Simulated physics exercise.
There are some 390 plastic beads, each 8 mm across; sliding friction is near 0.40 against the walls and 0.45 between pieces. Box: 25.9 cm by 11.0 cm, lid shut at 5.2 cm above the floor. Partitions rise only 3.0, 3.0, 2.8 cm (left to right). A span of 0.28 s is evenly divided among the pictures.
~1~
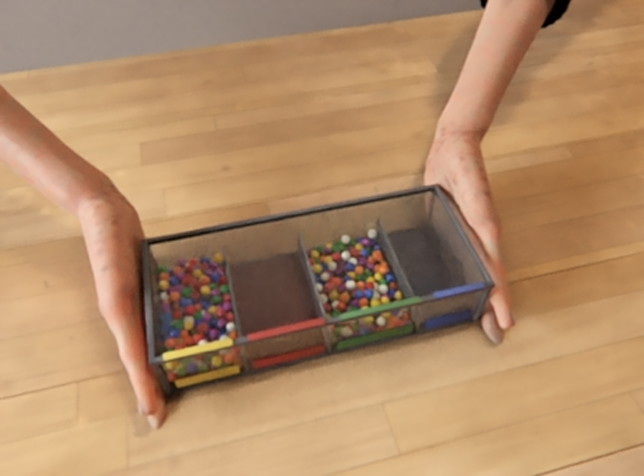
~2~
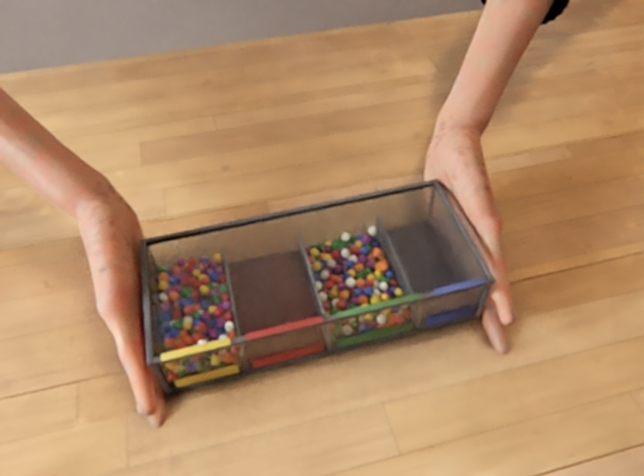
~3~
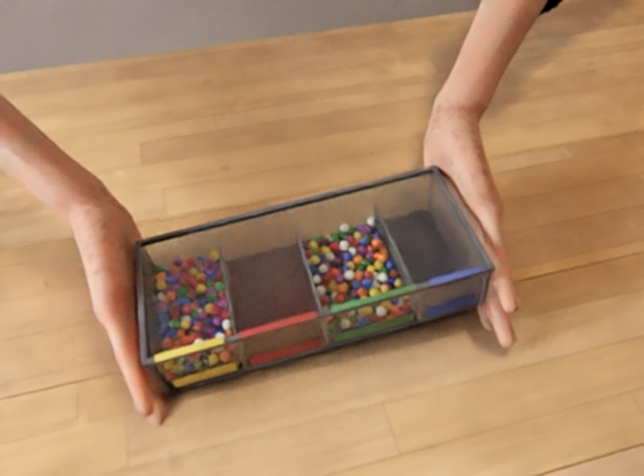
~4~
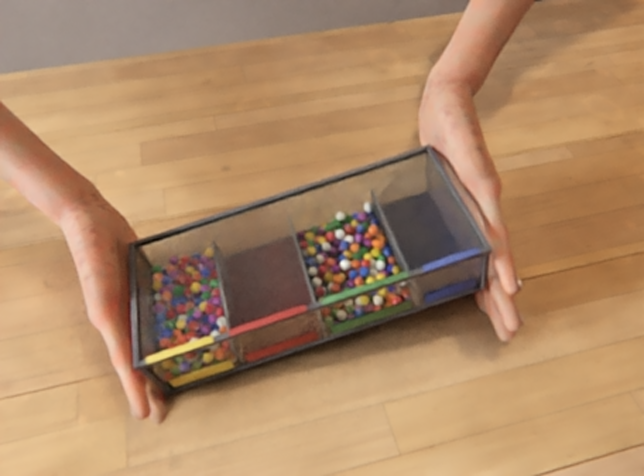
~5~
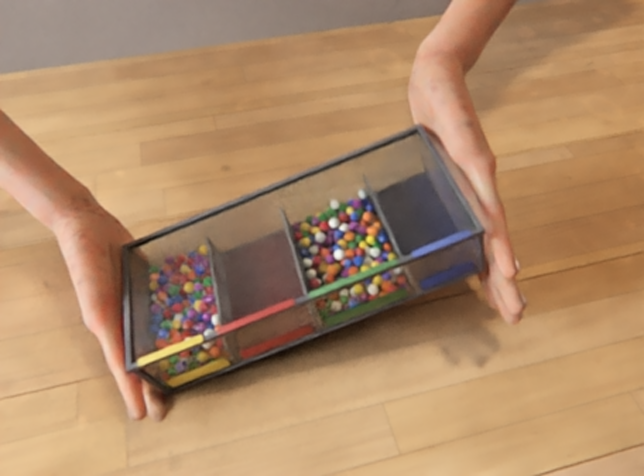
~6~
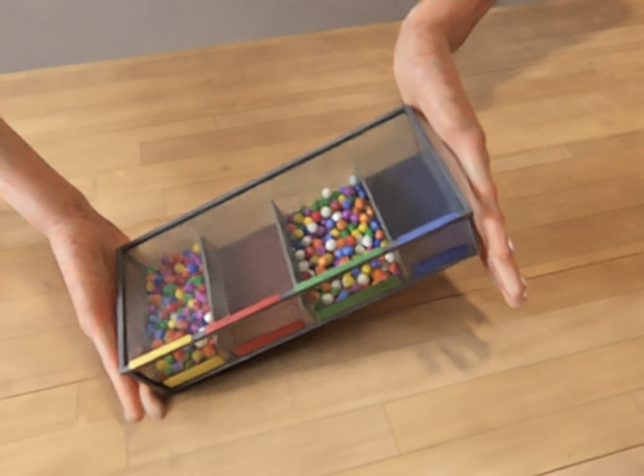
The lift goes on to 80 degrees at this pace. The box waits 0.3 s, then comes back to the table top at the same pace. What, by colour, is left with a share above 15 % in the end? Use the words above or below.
Red compartment: Below; blue compartment: Below; green compartment: Above; yellow compartment: Above.
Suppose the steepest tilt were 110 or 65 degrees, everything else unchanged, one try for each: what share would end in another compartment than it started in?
35 % and 0 %.
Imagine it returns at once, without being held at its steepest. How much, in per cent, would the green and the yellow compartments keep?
Final amounts would be green 25% and yellow 70%.
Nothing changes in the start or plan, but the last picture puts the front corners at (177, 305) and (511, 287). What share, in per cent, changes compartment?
It comes to around 50 per cent in that case.
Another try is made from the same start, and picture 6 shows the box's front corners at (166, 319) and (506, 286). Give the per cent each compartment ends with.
Each compartment ends like this: Red 5 per cent, blue 35 per cent, green 35 per cent, yellow 25 per cent.
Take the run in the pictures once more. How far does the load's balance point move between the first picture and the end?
I'd put it at close to 2.5 cm.
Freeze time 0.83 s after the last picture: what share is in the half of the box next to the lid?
Close to 30 in a hundred.
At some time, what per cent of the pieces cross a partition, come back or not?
I'd guess roughly 10 percent.
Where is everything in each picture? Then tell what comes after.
The first frame shows box tilt 0 degrees, front corners at (156, 359) and (488, 283); green 35 %, yellow 65 %.
The second frame shows box tilt 1 degrees, front corners at (154, 359) and (488, 279).
The third frame shows box tilt 5 degrees, front corners at (148, 361) and (488, 267), lowest corner left front.
The fourth frame shows box tilt 11 degrees, front corners at (141, 363) and (485, 248), lowest corner left front.
The fifth frame shows box tilt 17 degrees, front corners at (133, 365) and (477, 230), lowest corner left front.
The sixth frame shows box tilt 22 degrees, front corners at (126, 368) and (466, 211), lowest corner left front; green 35 %, yellow 65 %.
Then, 0.83 s after the last picture, tilt 80 degrees; red 5 %, green 25 %, yellow 65 %.
Then, 1.38 s after the last picture, tilt 41 degrees; green 25 %, yellow 70 %.
Then, 1.99 s after the last picture, tilt 0 degrees; green 25 %, yellow 70 %.
In the end, red 0 %, blue 0 %, green 25 %, yellow 70 %.
